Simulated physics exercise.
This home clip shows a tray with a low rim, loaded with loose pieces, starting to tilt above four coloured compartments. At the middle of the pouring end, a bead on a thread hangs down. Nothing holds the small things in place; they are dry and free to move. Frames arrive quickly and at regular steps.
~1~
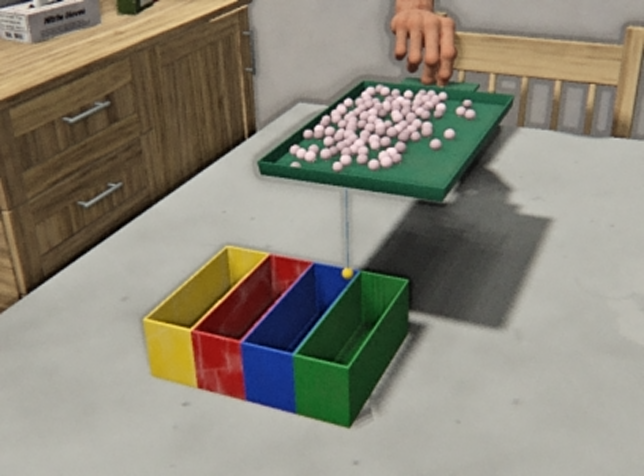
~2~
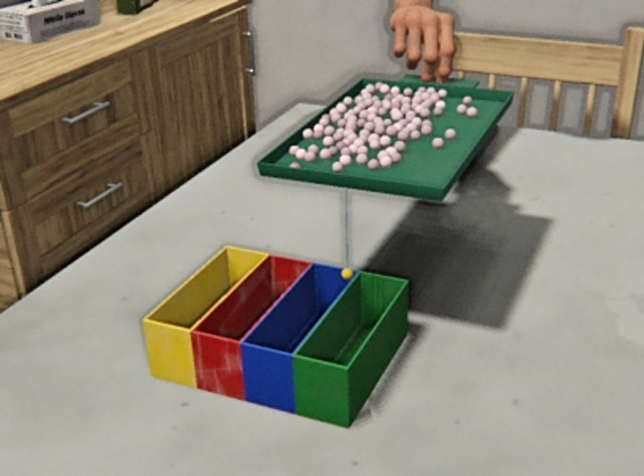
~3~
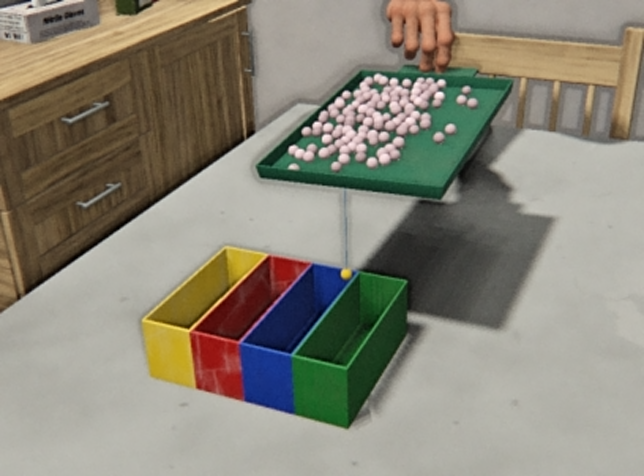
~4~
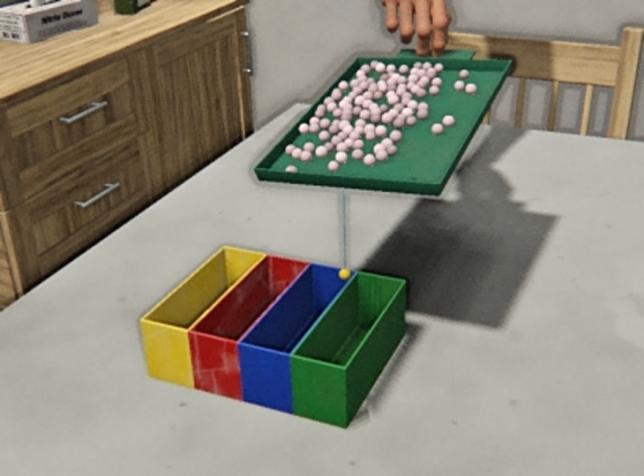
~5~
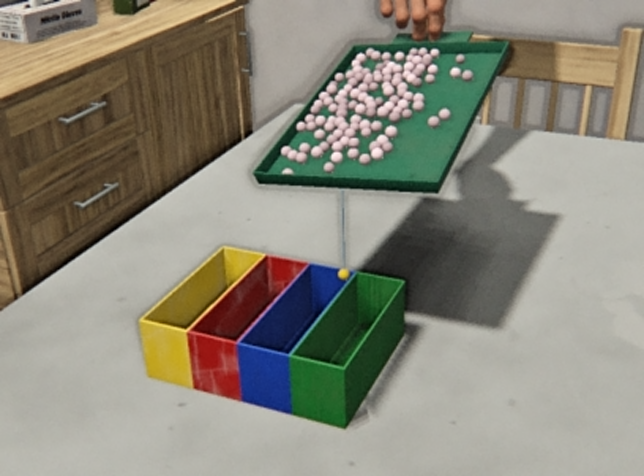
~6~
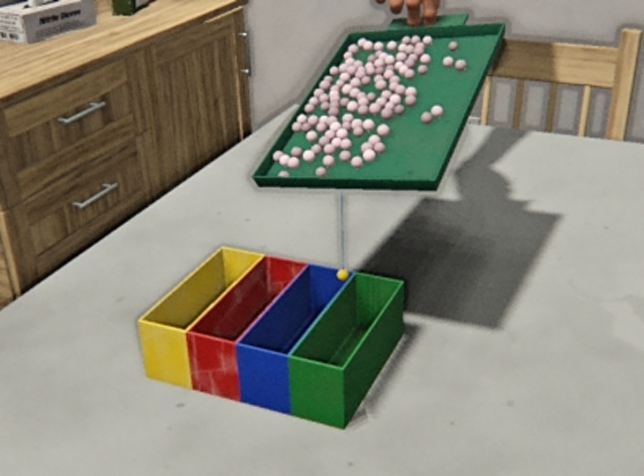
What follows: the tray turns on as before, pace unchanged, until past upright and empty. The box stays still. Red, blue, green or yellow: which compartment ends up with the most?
The red one.
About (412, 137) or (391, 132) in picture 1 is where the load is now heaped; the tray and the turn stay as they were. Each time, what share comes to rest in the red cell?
First case: Close to 70 %; second case: Close to 60 %.
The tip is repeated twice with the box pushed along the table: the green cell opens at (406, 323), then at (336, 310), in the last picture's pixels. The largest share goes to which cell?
With the first placing it's the cell in yellow, with the second it's the red one.
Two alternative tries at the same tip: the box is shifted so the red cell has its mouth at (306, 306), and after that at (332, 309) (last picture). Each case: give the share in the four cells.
About 80% and about 40%.
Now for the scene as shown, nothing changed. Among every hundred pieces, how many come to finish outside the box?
Estimate: Around 0 percent.
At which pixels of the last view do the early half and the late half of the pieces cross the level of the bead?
It goes through near (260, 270) first, then near (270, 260).
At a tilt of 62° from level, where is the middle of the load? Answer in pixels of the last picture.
The middle of the pieces sits at roughly (288, 155).
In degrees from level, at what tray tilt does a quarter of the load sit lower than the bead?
Roughly 80 degrees.
Soon, tray tipped steeply; most on the tray; a small part in the red cell; a stray few in the yellow cell; a stray few in the blue cell; a small part falling or outside the box.
A while on, tray tipped right over; a small part on the tray; about half in the red cell; a small part in the blue cell; a small part in the yellow cell; a stray few in the green cell; a small part falling or outside the box.
Towards the end, tray tipped past a quarter turn; about two thirds in the red cell; a small part in the blue cell; a small part in the yellow cell; a stray few in the green cell; a stray few falling or outside the box.
Finally, tray tipped past a quarter turn; about two thirds in the red cell; a small part in the blue cell; a small part in the yellow cell; a stray few in the green cell; a stray few outside the box.
